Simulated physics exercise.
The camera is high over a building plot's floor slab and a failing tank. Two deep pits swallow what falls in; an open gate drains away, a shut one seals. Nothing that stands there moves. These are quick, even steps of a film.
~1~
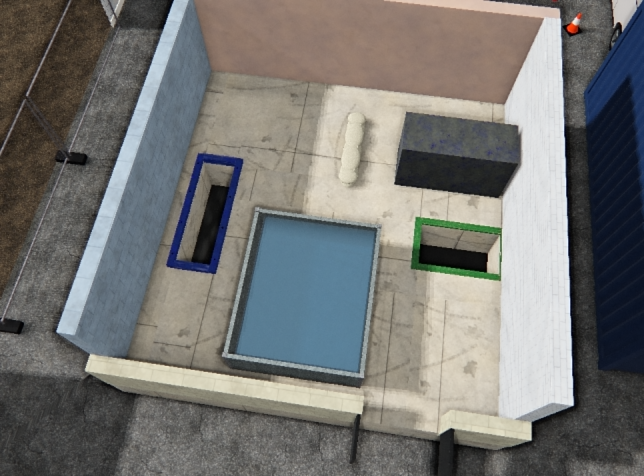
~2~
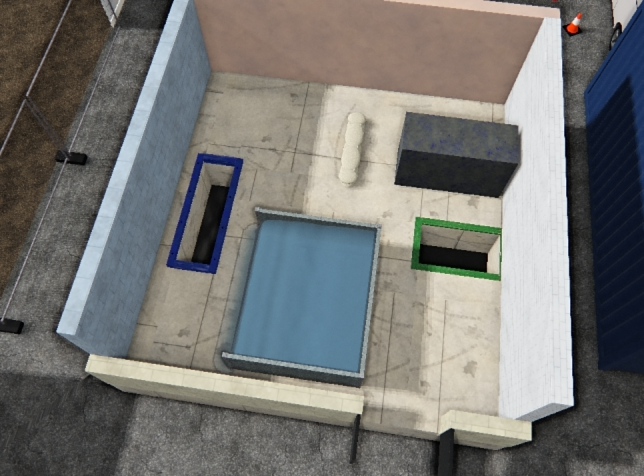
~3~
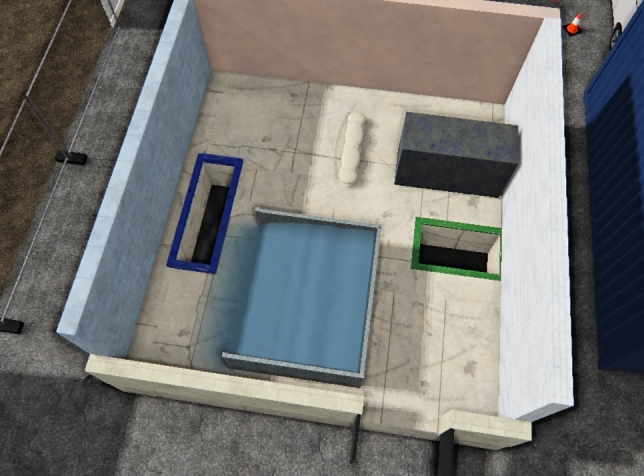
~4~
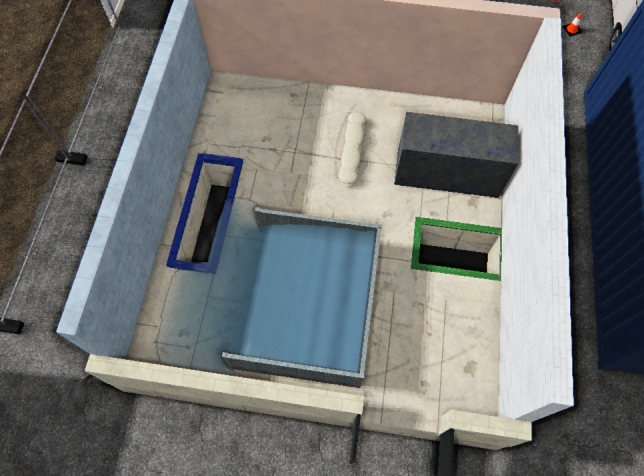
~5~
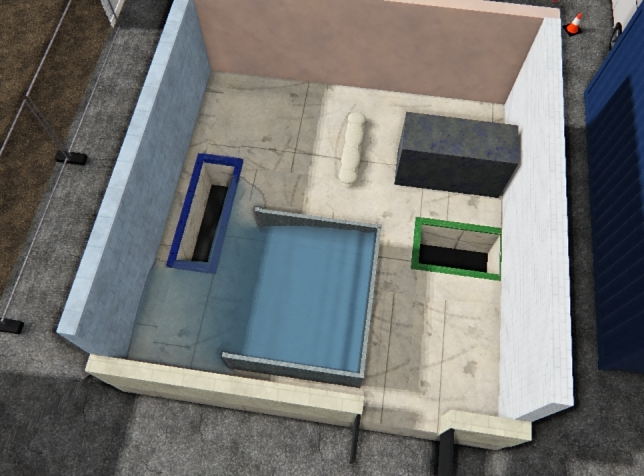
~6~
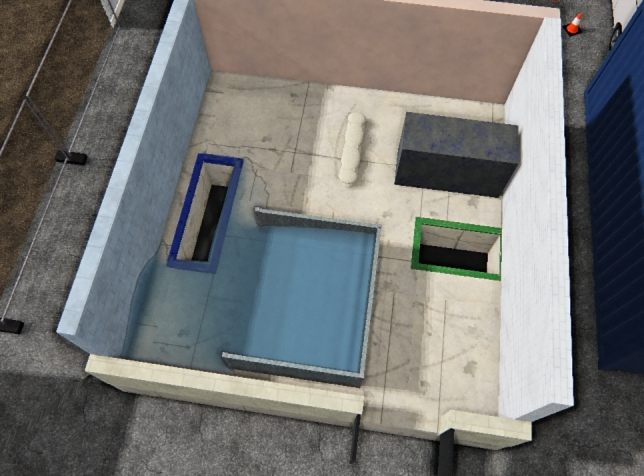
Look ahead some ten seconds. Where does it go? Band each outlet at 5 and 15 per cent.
In the end: The gate takes under 5 %; the blue pit takes over 15 %; the green pit takes under 5 %.
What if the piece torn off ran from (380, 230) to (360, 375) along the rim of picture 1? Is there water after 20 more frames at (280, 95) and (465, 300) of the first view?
In turn: Not flooded, covered.
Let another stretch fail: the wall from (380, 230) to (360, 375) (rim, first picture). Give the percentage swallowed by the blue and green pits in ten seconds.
Roughly, in per cent: Blue 0, green 55.
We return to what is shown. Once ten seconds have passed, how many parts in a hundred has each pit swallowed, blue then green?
In turn 34 and 2 per cent.
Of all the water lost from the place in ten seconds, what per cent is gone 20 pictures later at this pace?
Some 75 per cent.
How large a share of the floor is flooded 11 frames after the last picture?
I make it 35 per cent.
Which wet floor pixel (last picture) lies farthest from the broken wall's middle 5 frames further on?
At about (270, 99).
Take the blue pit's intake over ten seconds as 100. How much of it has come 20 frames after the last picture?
Near 85 in a hundred.
A moment on, water covers 25 % of the floor; the gate 0 %, the blue pit 11 %, the green pit 0 %.
Next, water covers 35 % of the floor; the gate 0 %, the blue pit 20 %, the green pit 0 %.
Then, water covers 50 % of the floor; the gate 0 %, the blue pit 29 %, the green pit 0 %.
Later, water covers 70 % of the floor; the gate 2 %, the blue pit 33 %, the green pit 1 %.
In the end, water covers 80 % of the floor; the gate 2 %, the blue pit 35 %, the green pit 2 %.
